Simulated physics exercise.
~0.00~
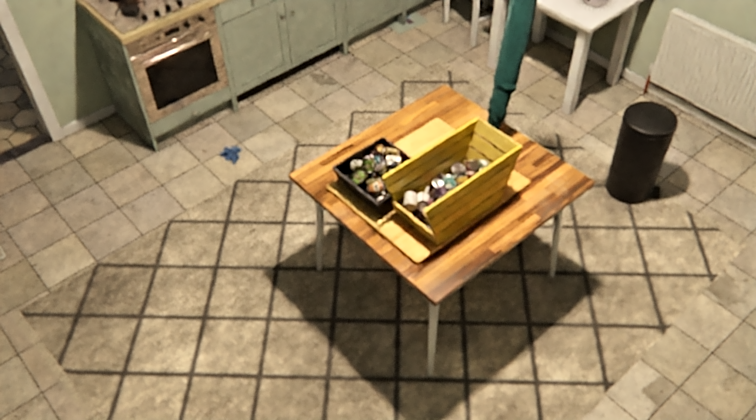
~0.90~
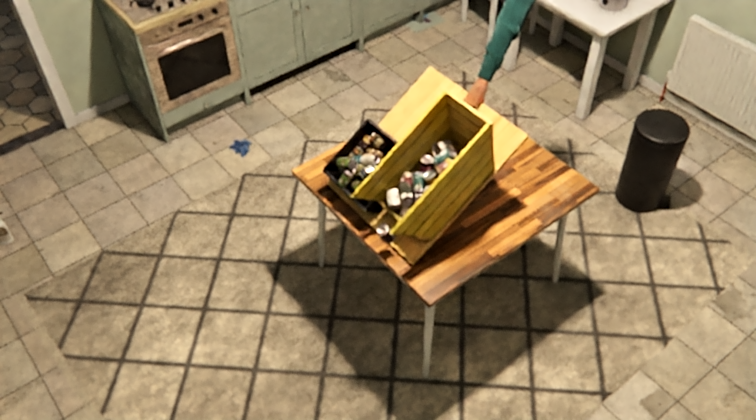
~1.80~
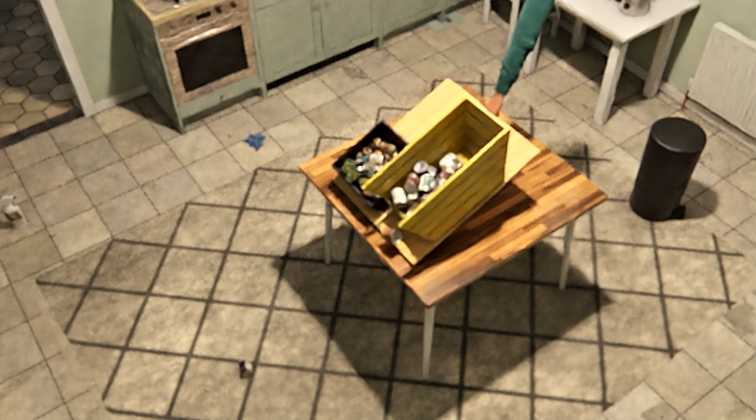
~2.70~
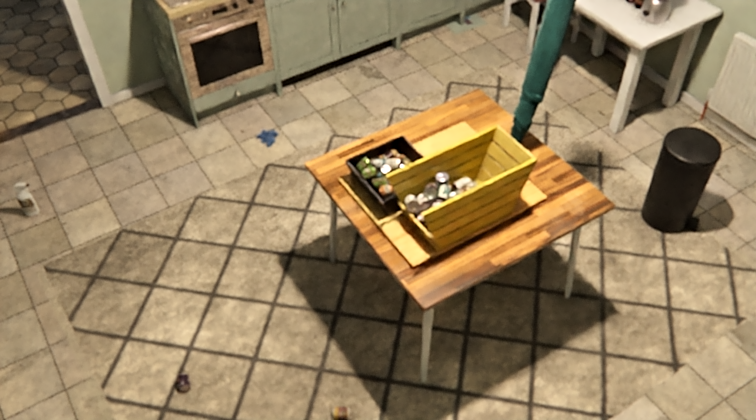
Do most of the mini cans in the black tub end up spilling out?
No, the black tub still holds its cans once it is lowered flat, with fewer than one in six leaving it.
Yellow and black tubs, tilted left by an arm, drop two tins and are lowered flat.
